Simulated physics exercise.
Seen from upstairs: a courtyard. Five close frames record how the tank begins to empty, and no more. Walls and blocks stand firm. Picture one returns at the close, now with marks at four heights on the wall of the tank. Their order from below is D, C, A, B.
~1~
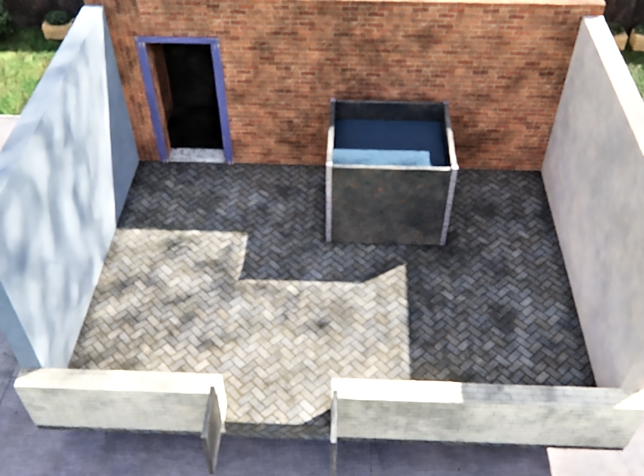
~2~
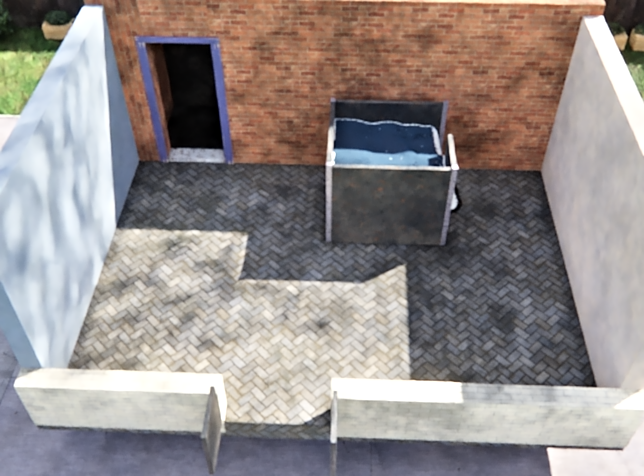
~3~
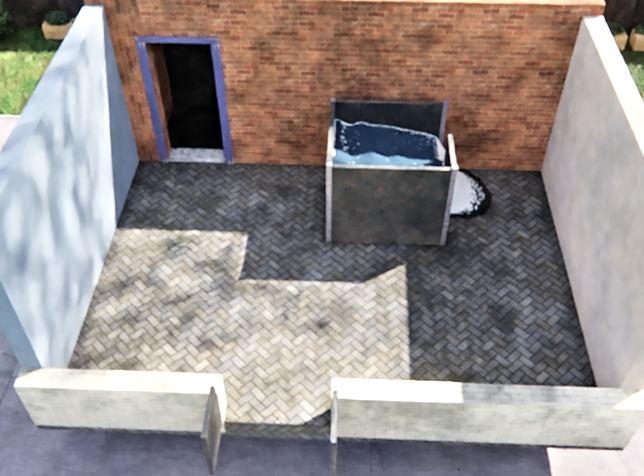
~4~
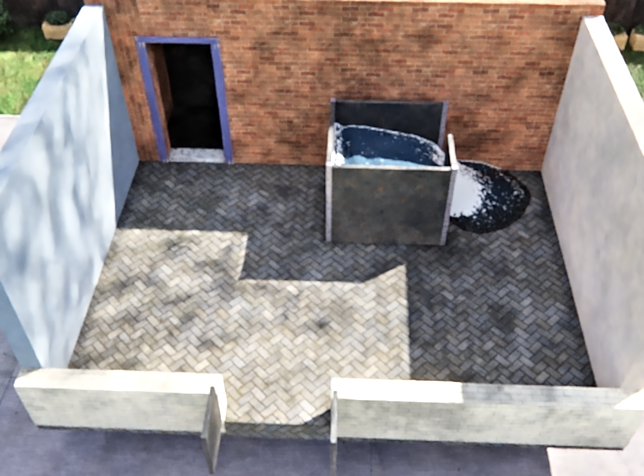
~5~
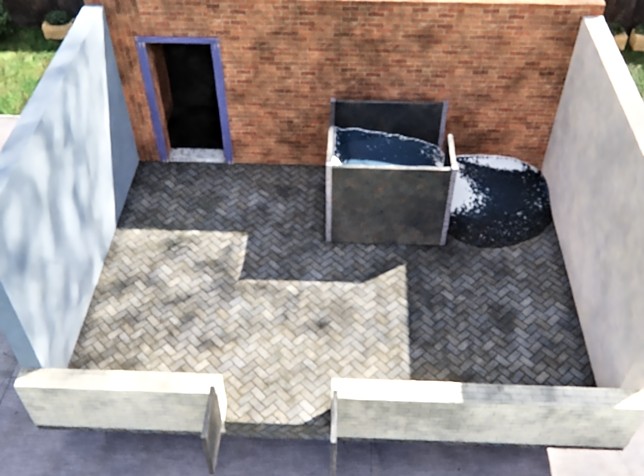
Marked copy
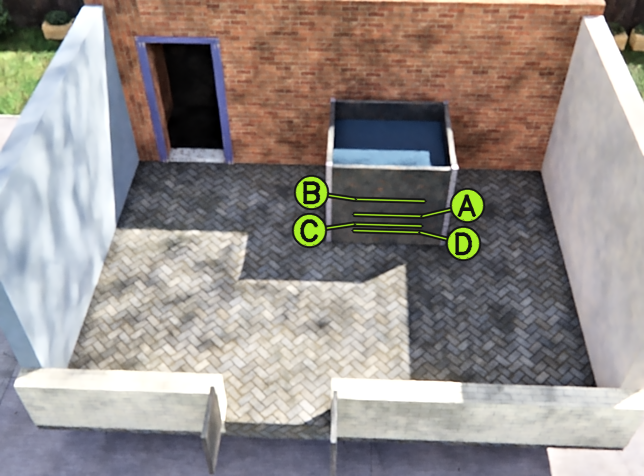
The clip shows, from above, a walled paved yard with a blue-framed doorway and a tank of water against a brick wall; the water ripples, then foaming water pours from the tank's right side and spreads rightward across the paving.
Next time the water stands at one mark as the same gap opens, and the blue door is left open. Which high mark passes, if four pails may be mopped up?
B is the one.
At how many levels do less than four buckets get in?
All four.
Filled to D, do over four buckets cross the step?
No.
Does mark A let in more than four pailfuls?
No, not at all.
On the marked copy, A at (388, 215); B at (389, 200); C at (387, 225); D at (386, 231); from the bottom up D, C, A, B.
With A, nothing gets over.
With B, a bucket or two gets in.
With C, nothing gets over.
With D, nothing gets over.
